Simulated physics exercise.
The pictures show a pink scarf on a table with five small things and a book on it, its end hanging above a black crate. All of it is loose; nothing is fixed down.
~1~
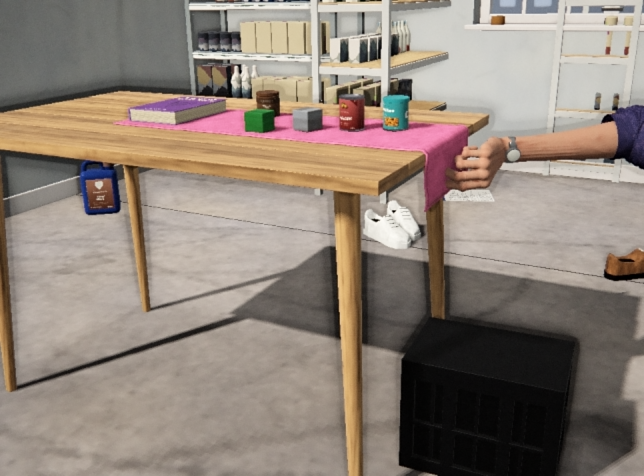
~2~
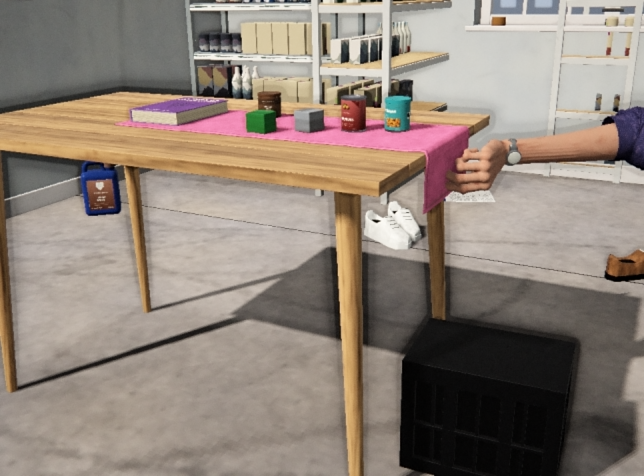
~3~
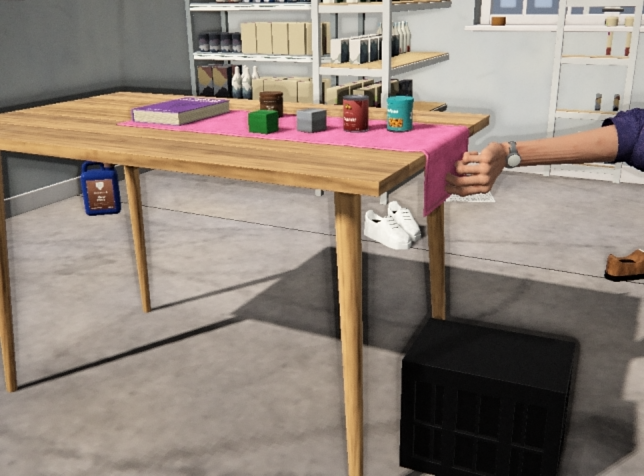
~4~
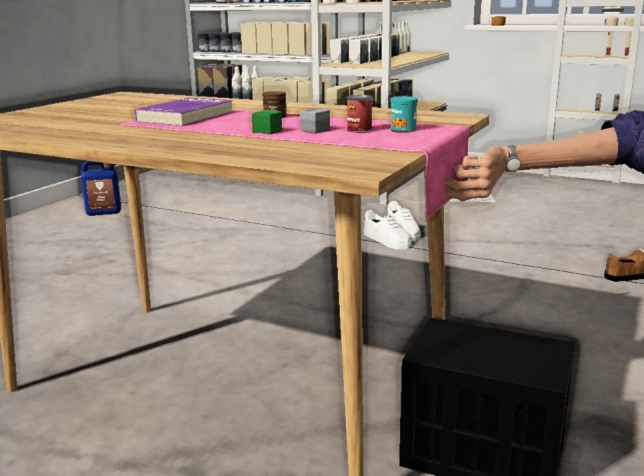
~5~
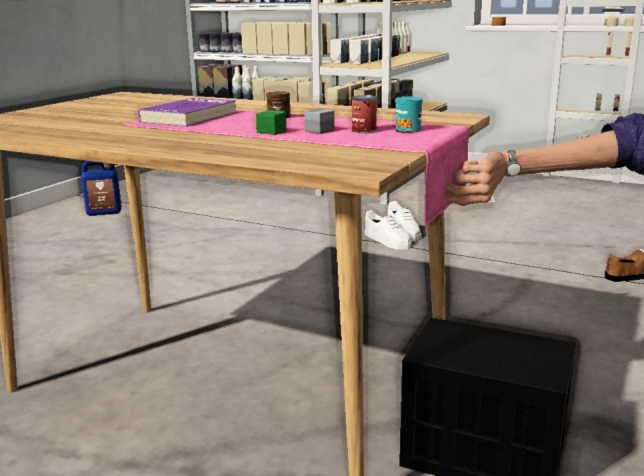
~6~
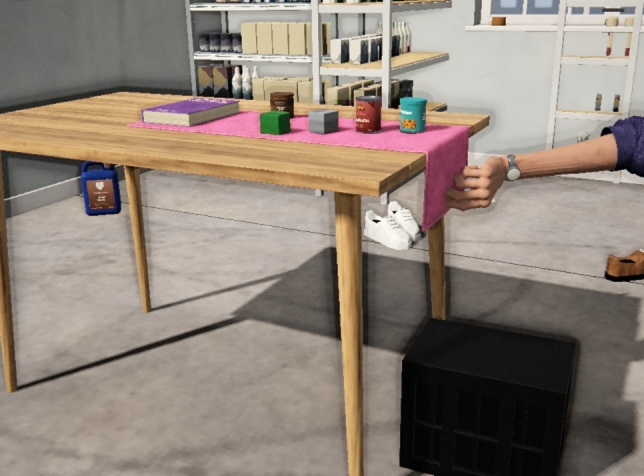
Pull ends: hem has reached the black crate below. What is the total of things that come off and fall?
Oh, the ones that fall number three in all this time.
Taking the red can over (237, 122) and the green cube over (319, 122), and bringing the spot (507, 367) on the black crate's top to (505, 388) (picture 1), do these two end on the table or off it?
Looks like the red can hangs in there, and the green cube ends up down.
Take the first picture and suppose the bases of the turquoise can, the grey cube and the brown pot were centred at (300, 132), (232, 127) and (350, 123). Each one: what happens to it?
The turquoise can topples down, the grey cube stays put, and the brown pot topples down.
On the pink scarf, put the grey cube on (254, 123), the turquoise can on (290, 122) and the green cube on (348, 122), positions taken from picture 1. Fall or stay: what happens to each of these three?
The grey cube stays put, the turquoise can stays put, the green cube ends up off.
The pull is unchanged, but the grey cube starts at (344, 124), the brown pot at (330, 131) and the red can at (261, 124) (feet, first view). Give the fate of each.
Grey cube - leaves the top. Brown pot - leaves the top. Red can - stays aboard.
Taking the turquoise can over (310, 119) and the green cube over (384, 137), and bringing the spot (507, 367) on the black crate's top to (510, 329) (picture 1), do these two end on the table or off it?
The turquoise can? Safe. The green cube? Lost.
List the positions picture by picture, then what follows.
In the first picture, hem (424, 212); turquoise can (396, 97); red can (352, 96); grey cube (307, 109); green cube (259, 111); brown pot (268, 92); top of the crate (507, 367).
In the second picture, hem (423, 214); turquoise can (398, 98).
In the third picture, hem (423, 217); red can (356, 97).
In the fourth picture, hem (426, 221); grey cube (315, 110); top of the crate (507, 368).
In the fifth picture, hem (425, 226); green cube (271, 112).
In the sixth picture, hem (423, 231); turquoise can (414, 99); red can (369, 98); grey cube (324, 111); green cube (275, 113); brown pot (282, 93).
A little later, hem near (446, 299); turquoise can and red can gone.
Next, hem on the crate; turquoise can, red can and grey cube gone.
When it is over, hem on the crate; turquoise can, red can and grey cube gone. Over the edge go three.
